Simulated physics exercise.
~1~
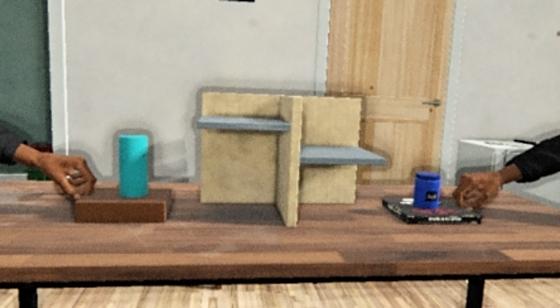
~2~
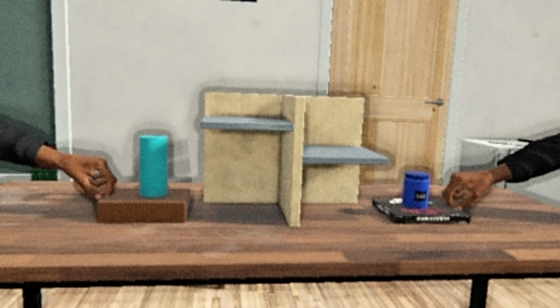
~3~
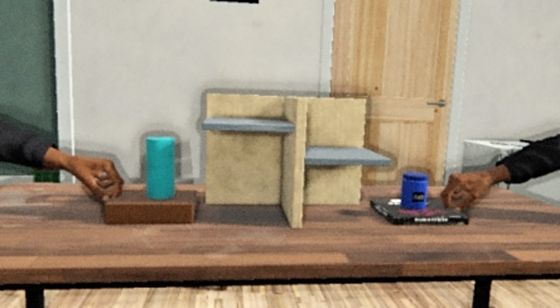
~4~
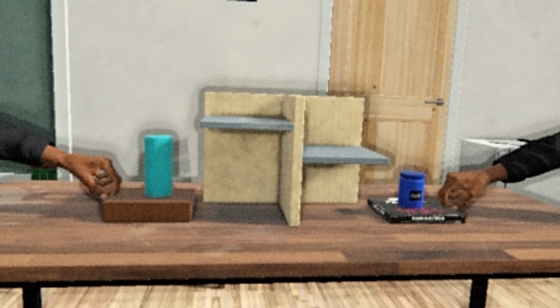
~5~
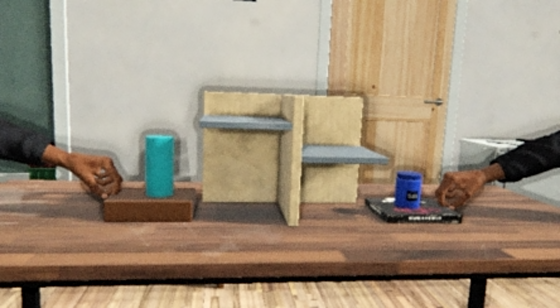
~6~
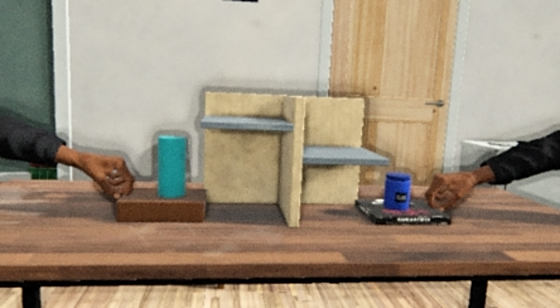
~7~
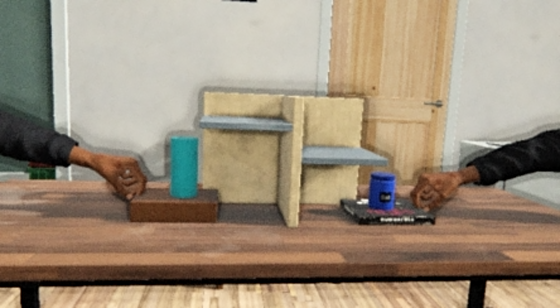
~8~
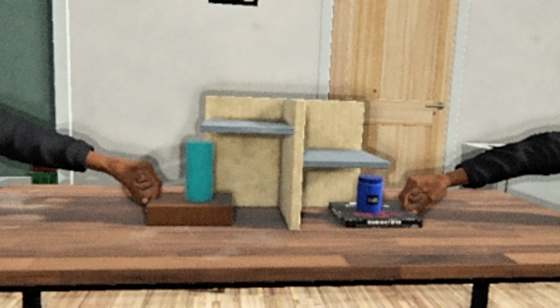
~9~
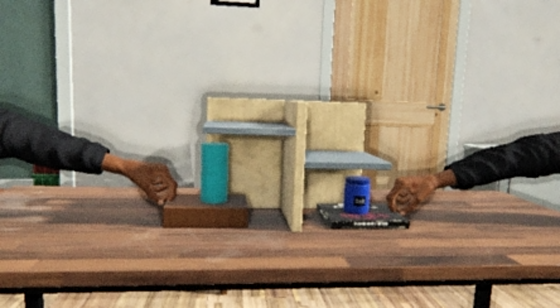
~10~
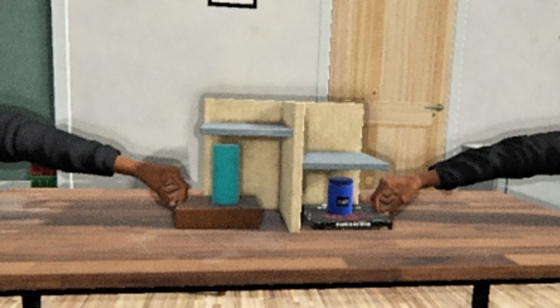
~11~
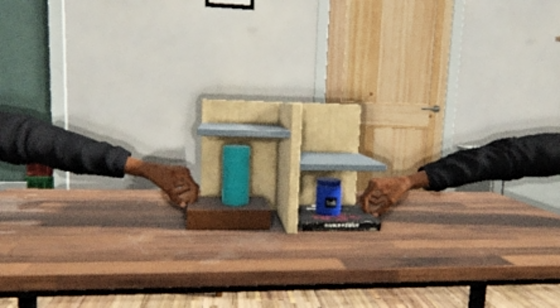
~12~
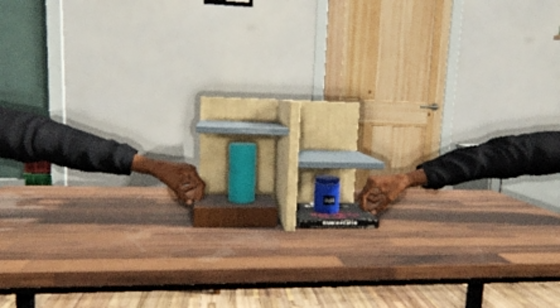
Two hands reach in from opposite sides of a wooden table, seen from the front in a slightly swaying view, with a pale wall and wooden door behind. The left hand holds a brown block-like tray carrying a turquoise candle, and the right holds a flat black packet carrying a blue jar. Between them stands a beige divider with two grey shelves. The hands push inward a little, pause, then slide both bases steadily toward the middle. The candle and jar stay upright, ending beneath the left and right shelves, clear of both.
